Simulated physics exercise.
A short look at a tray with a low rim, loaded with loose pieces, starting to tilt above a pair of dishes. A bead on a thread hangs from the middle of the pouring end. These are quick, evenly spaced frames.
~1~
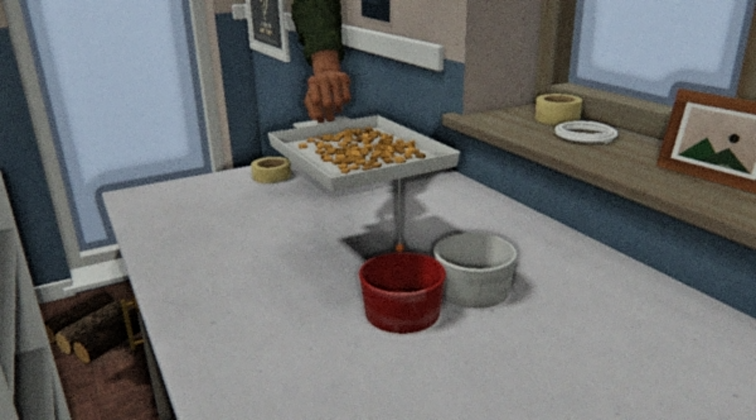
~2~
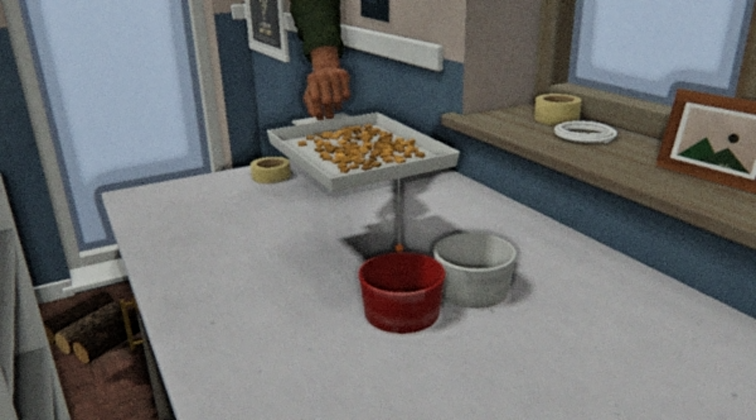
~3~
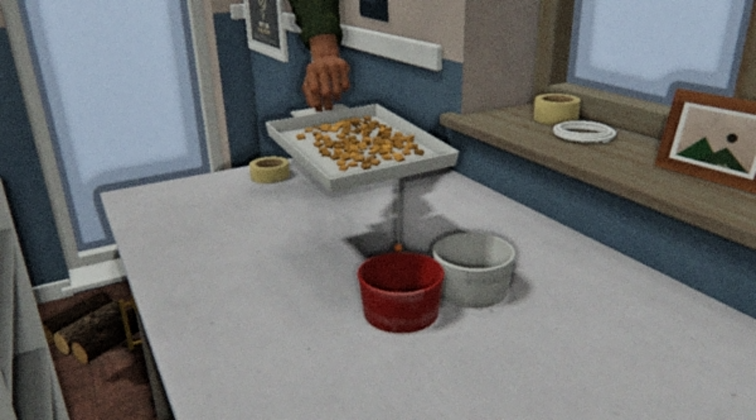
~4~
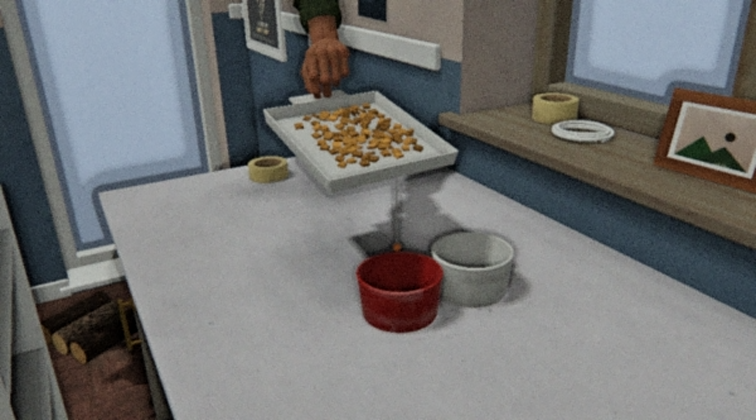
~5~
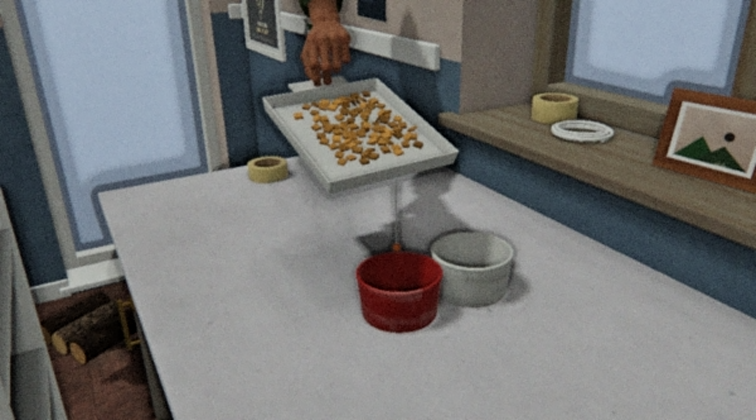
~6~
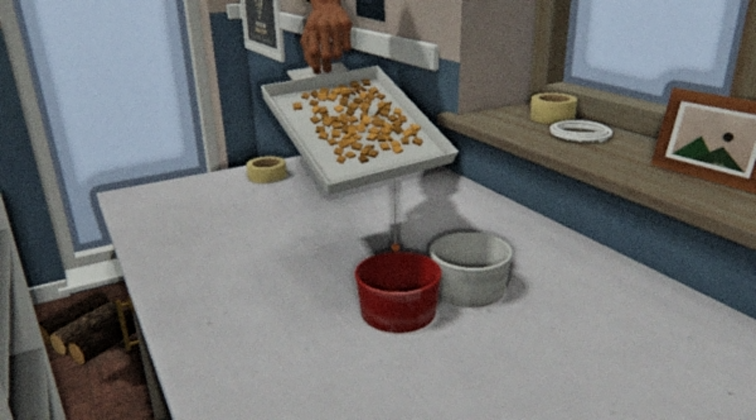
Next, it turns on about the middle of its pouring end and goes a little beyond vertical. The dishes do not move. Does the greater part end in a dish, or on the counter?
They take the larger part between them.
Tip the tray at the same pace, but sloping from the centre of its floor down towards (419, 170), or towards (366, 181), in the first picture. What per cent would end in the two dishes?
Near 90 % and 50 %.
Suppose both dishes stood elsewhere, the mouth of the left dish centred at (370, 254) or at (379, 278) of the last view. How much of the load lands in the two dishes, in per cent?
About 0 and 80 per cent.
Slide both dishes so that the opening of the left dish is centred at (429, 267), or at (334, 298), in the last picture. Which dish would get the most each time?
At the first place the left-hand dish, at the second the right dish.
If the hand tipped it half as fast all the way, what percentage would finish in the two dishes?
Roughly 70 in a hundred.
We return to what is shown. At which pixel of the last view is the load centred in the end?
Near (402, 312).
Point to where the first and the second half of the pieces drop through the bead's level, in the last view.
At about (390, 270), then at (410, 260).
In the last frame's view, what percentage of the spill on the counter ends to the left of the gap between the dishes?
Some 70 per cent.
Shortly afterwards, tray tipped steeply; all but a few on the tray; only a few in the air.
Next, tray tipped past a quarter turn; the bulk on the tray; a little in the left dish; only a few in the right dish; only a few outside both.
Some moments later, tray tipped past a quarter turn; near two thirds in the left dish; a little in the right dish; near a third outside both.
In the end, tray tipped past a quarter turn; near two thirds in the left dish; a little in the right dish; near a third outside both.
